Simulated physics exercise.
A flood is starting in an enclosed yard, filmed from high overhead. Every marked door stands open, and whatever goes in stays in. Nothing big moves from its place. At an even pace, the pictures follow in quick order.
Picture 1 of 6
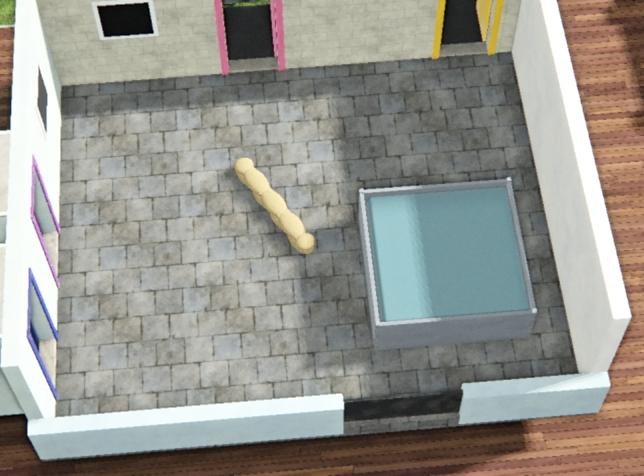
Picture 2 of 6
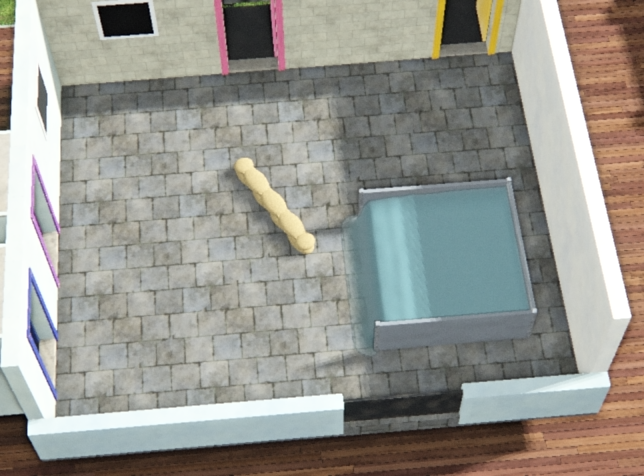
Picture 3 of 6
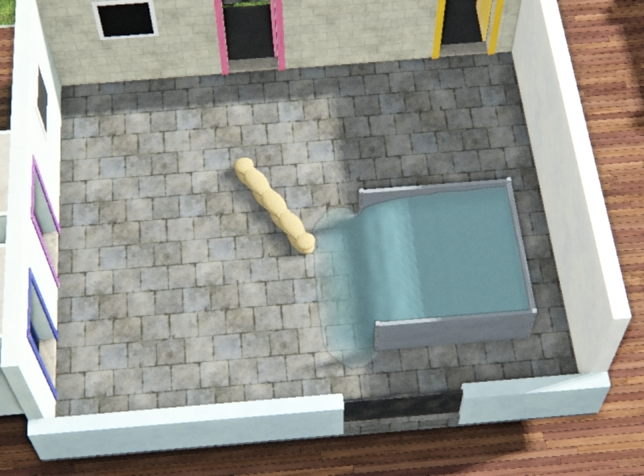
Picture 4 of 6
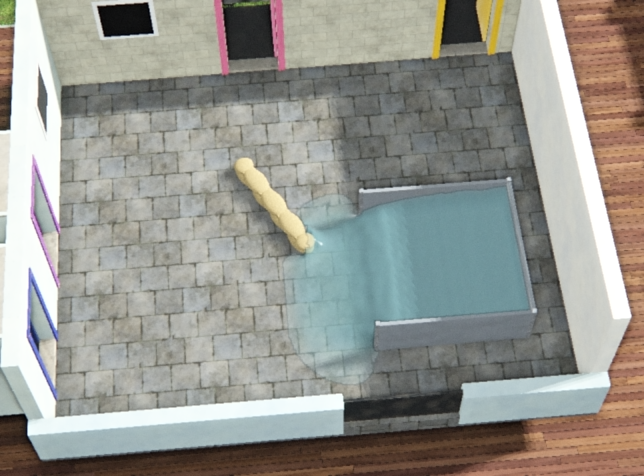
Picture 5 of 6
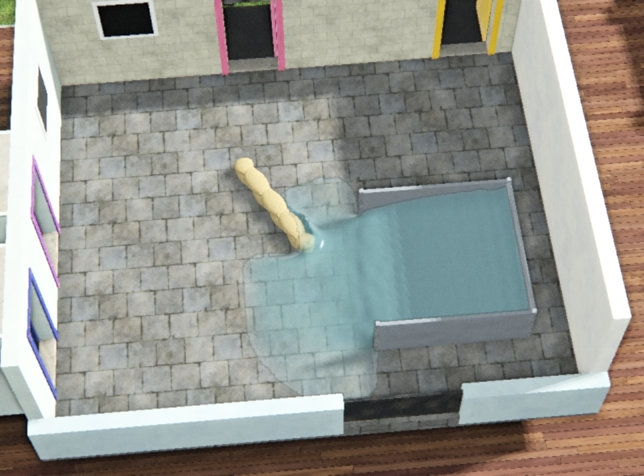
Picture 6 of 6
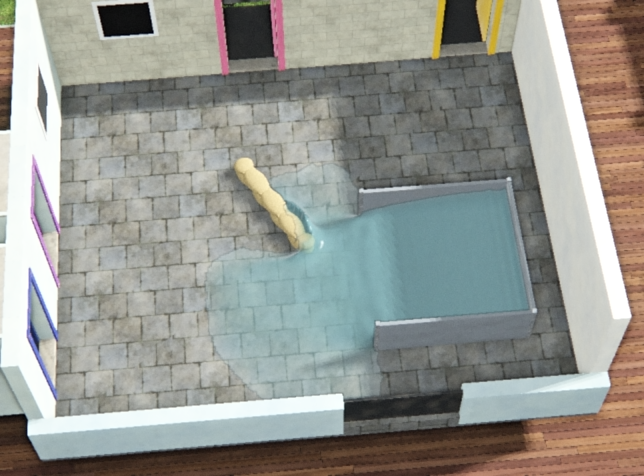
In a walled, stone-paved yard seen from above, water poured out of the open left side of a tank, spread across the paving, and washed around the near end of a lumpy tan barrier.
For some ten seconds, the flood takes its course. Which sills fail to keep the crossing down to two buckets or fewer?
Purple door: Exceeds two buckets, pink door: Exceeds two buckets, yellow door: Within two buckets, blue door: Exceeds two buckets.
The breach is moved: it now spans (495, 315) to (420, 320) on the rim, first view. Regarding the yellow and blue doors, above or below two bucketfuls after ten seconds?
Briefly, the yellow one crosses the line and the blue one crosses the line.
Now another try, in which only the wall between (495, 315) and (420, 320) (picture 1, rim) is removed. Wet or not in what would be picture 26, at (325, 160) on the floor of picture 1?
At that place: No water.
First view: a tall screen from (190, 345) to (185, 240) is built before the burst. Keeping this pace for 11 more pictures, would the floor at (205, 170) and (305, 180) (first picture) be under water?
Result, in order: Swamped / swamped.
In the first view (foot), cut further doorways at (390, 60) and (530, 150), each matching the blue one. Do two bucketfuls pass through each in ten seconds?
In turn, the first comes in lower and the second comes in lower.
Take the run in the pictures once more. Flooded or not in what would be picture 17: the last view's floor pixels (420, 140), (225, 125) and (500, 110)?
Result, in that order: Not wetted / wetted / not wetted.
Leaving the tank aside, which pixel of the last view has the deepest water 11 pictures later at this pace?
It will be deepest around (67, 425).
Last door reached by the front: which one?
I'd go with the yellow door.
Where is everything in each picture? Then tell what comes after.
In the first frame, the open tank at (445, 252) is whole and still.
In the second frame, water pours out at (370, 274) and has run to (373, 353).
In the third frame, the front is at (352, 362), out from the gap at (370, 275).
In the fourth frame, the front is at (338, 377), out from the gap at (370, 276).
In the fifth frame, the front is at (280, 199), out from the gap at (370, 276).
In the sixth frame, the front is at (216, 335), out from the gap at (370, 276).
A moment on, water covers 40 % of the floor; the purple door not reached, the pink door not reached, the yellow door not reached, the blue door wet at the sill, nothing in.
Next, water covers 55 % of the floor; the purple door under two buckets in, the pink door under two buckets in, the yellow door not reached, the blue door over two buckets in.
Then, water covers 65 % of the floor; the purple door far over two buckets in, the pink door far over two buckets in, the yellow door not reached, the blue door far over two buckets in.
Later, water covers 75 % of the floor; the purple door far over two buckets in, the pink door far over two buckets in, the yellow door wet at the sill, nothing in, the blue door far over two buckets in.
In the end, water covers 95 % of the floor; the purple door far over two buckets in, the pink door far over two buckets in, the yellow door under two buckets in, the blue door far over two buckets in.
